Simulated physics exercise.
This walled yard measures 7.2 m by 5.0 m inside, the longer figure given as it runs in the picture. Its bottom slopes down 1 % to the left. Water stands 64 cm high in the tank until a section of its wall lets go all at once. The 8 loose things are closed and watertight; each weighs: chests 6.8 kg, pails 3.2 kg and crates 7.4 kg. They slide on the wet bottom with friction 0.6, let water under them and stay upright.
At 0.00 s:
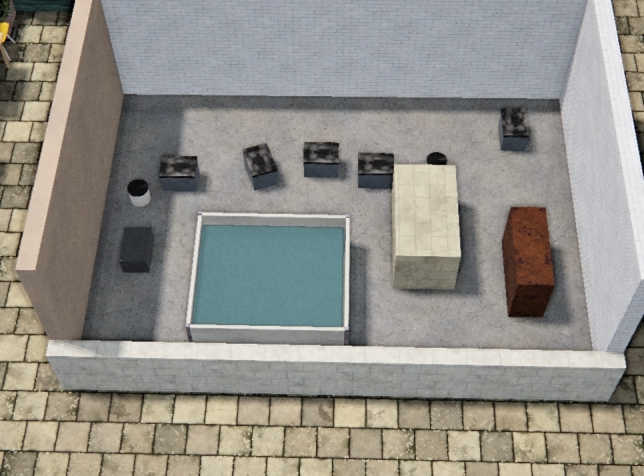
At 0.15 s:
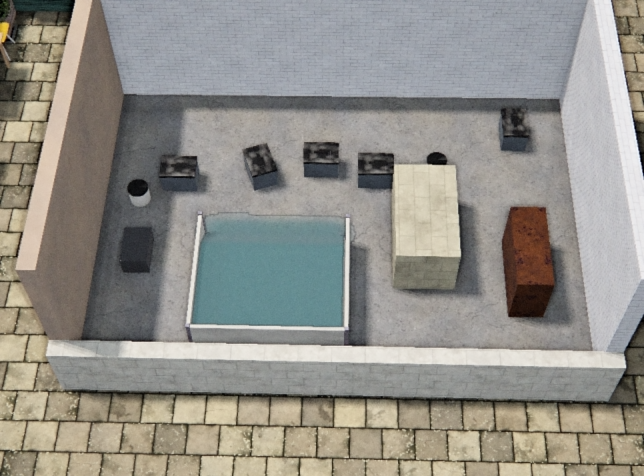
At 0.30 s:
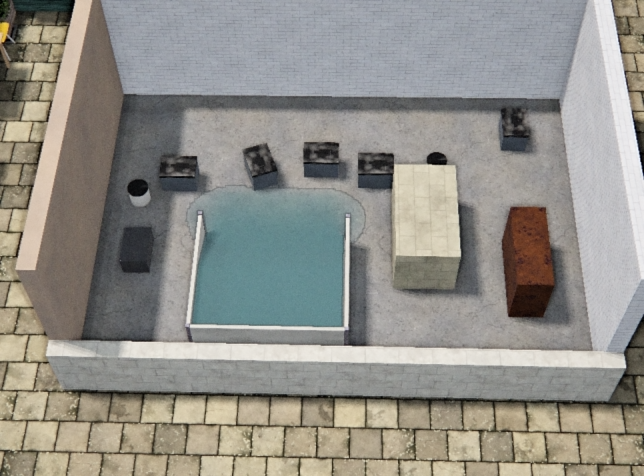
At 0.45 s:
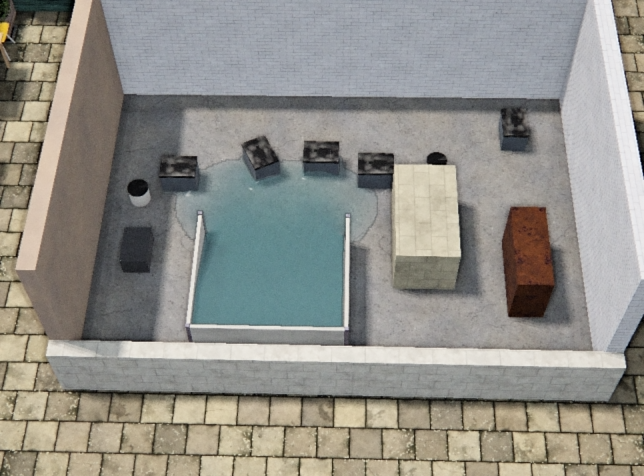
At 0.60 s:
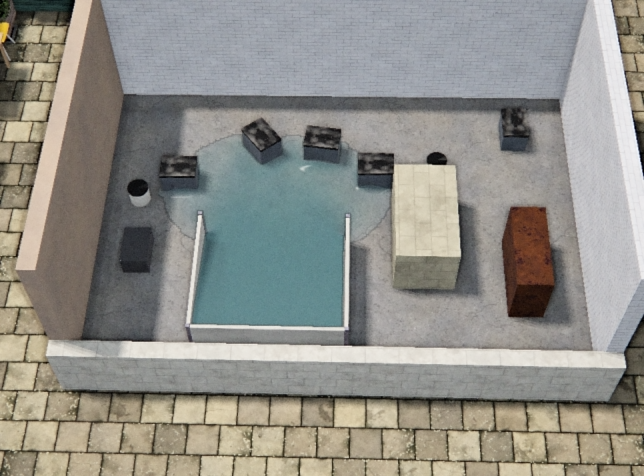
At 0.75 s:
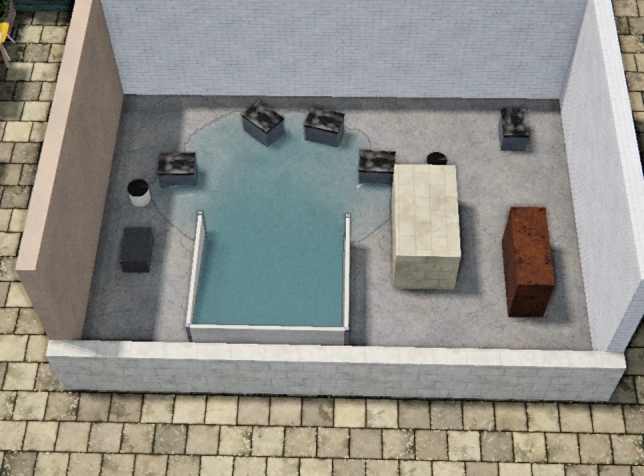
Water spreads from the open back side of a rectangular pool across a walled yard's grey floor, reaching a row of dark boxes and pushing the two middle ones toward the back wall, the left of them first.
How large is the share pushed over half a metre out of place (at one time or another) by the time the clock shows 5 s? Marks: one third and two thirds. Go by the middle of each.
Share: At least two thirds.
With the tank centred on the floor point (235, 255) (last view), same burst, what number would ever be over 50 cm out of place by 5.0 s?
Then 8.
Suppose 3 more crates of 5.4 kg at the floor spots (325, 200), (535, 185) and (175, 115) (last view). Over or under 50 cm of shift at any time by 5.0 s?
In turn: Over, over, more.
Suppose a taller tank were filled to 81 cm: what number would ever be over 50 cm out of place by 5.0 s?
In that case 8 of them.
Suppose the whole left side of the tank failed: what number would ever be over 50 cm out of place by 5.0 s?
Then 5.
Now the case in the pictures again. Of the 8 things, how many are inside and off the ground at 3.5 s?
I count 6.
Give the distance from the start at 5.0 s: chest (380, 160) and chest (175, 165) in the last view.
In that order: 250 cm, 300 cm.
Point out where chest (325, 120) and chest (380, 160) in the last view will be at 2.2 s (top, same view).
Around (389, 80) and (449, 96).
After 1.1 s 2 of 8 are over 50 cm from their spots; 1 afloat.
After 2.2 s 4 of 8 are over 50 cm from their spots; 4 afloat.
After 3.5 s 6 of 8 are over 50 cm from their spots; 6 afloat.
After 5.0 s 8 of 8 are over 50 cm from their spots, and 8 have been at some point; 7 afloat.
